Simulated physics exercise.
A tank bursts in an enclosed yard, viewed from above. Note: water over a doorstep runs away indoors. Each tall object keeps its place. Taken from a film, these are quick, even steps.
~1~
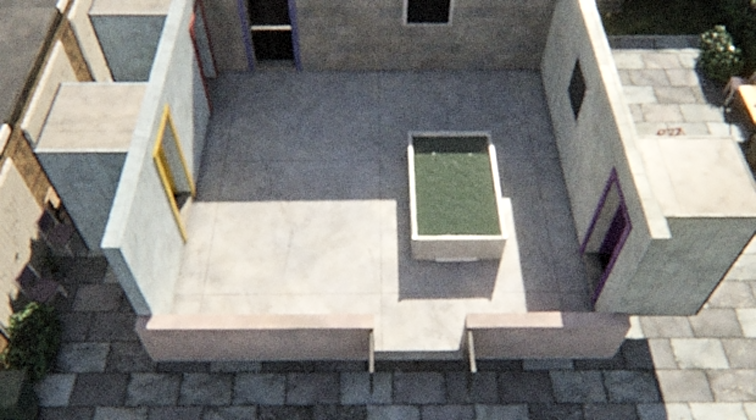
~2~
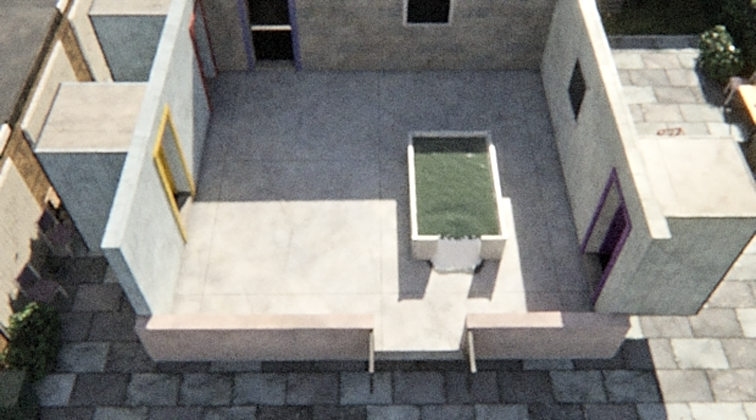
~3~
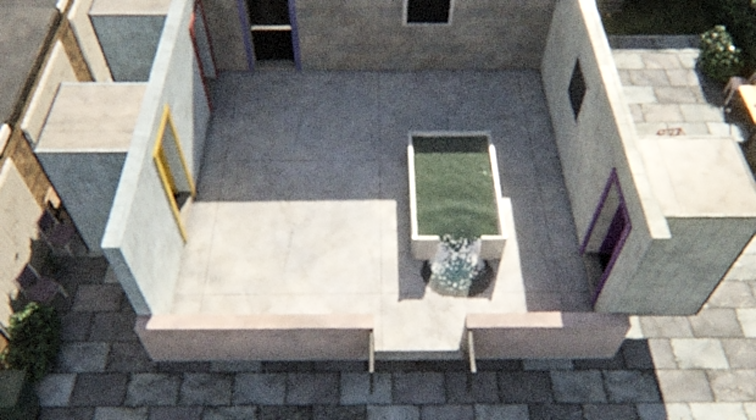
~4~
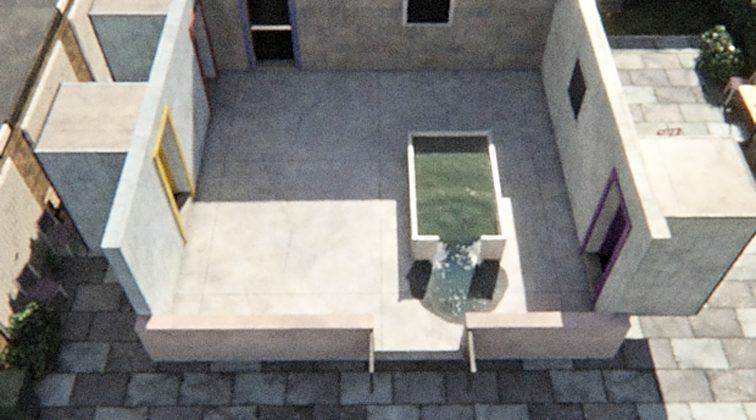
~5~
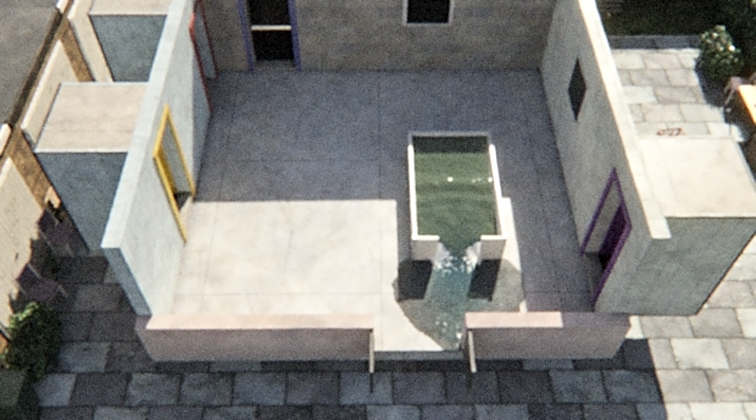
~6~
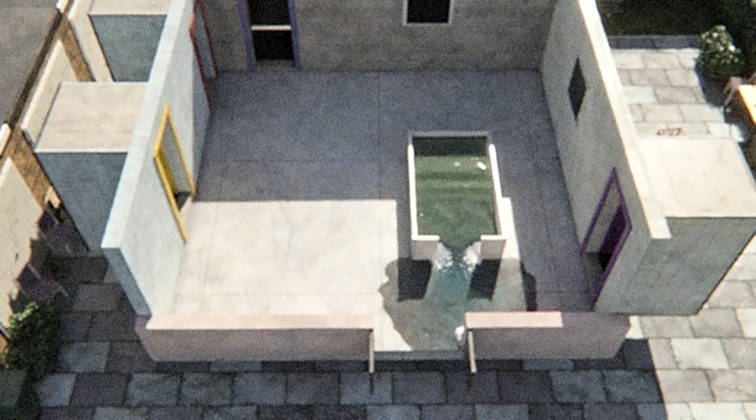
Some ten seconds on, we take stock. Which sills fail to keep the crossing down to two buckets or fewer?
Purple door: Two buckets at most, yellow door: Two buckets at most, red door: Two buckets at most, blue door: Two buckets at most.
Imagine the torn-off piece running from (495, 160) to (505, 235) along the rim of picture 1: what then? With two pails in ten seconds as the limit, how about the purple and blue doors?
In that case the purple door overshoots, while the blue door undershoots.
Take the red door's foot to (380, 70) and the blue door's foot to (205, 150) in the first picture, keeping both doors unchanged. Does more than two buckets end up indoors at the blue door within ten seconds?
Blue is not flooded.
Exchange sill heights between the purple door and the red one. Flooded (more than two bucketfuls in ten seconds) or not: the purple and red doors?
Purple door runs over, red door stays within.
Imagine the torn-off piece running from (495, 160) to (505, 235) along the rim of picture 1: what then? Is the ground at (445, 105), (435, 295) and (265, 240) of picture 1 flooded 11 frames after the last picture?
So: Spared, then spared, then spared.
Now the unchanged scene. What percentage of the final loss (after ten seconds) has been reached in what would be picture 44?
Around 75 per cent.
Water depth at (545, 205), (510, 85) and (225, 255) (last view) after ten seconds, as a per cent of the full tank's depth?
The three come to some 6, 10 and 2 per cent respectively.
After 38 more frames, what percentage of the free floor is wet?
About 35 per cent.
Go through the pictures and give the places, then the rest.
Still water in the open tank at (454, 185), in the first picture.
Water pours out at (458, 250) and has run to (434, 264), in the second picture.
The front is at (475, 291), out from the gap at (458, 251), in the third picture.
Water pours out at (458, 251) and has run to a hidden place, in the fourth picture.
The front is at a hidden place, out from the gap at (458, 251), in the fifth picture.
Water pours out at (458, 250) and has run to a hidden place, in the sixth picture.
A moment on, water covers 10 % of the floor; the purple door not reached, the yellow door not reached, the red door not reached, the blue door not reached.
Next, water covers 10 % of the floor; the purple door wet at the sill, nothing in, the yellow door not reached, the red door not reached, the blue door not reached.
Then, water covers 20 % of the floor; the purple door under two buckets in, the yellow door not reached, the red door not reached, the blue door not reached.
Later, water covers 35 % of the floor; the purple door under two buckets in, the yellow door not reached, the red door not reached, the blue door not reached.
In the end, water covers 40 % of the floor; the purple door under two buckets in, the yellow door wet at the sill, nothing in, the red door not reached, the blue door not reached.
